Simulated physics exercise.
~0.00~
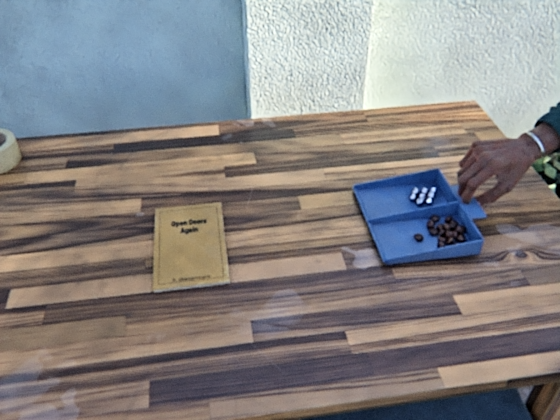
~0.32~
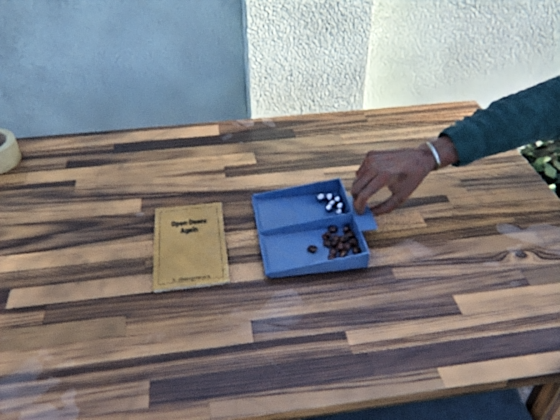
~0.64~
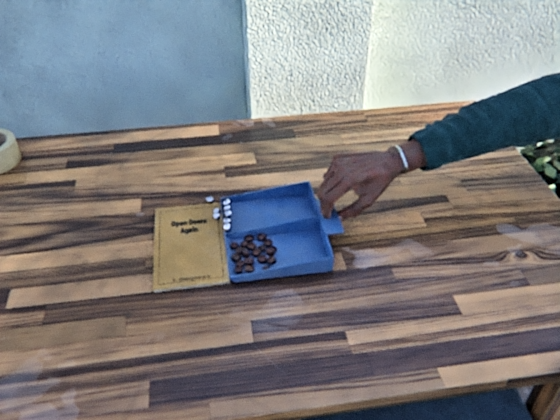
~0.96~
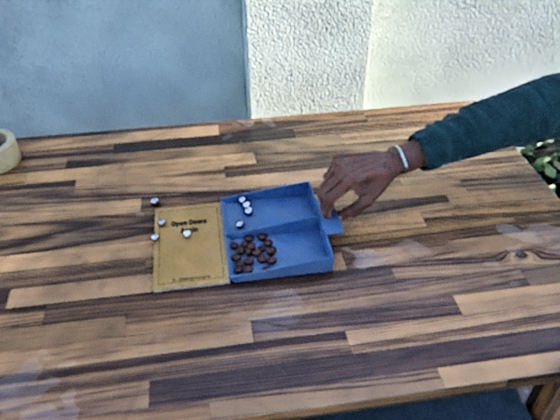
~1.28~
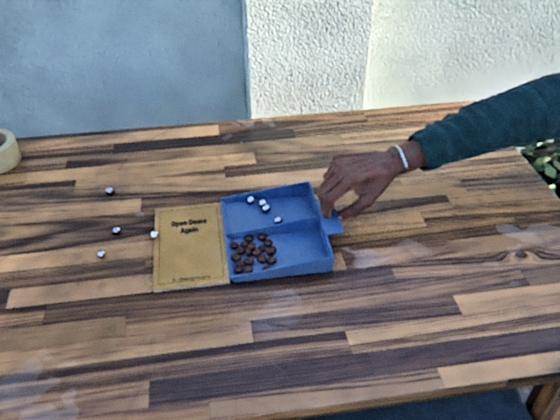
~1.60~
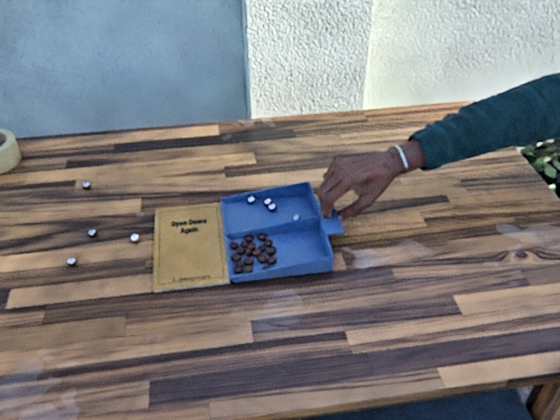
On a striped wooden table beside a pale wall, a hand grips the tab of a blue two-part tray holding small white pieces in the back section and dark brown ones in the front. The hand pushes the tray left toward a thin tan book lying flat. The tray meets the book and stops, and both groups slide to its left side. The brown pieces stay inside, but several white ones spill over the edge and roll across the book. They come to rest scattered on the table to the left, while the other white pieces remain in the tray.
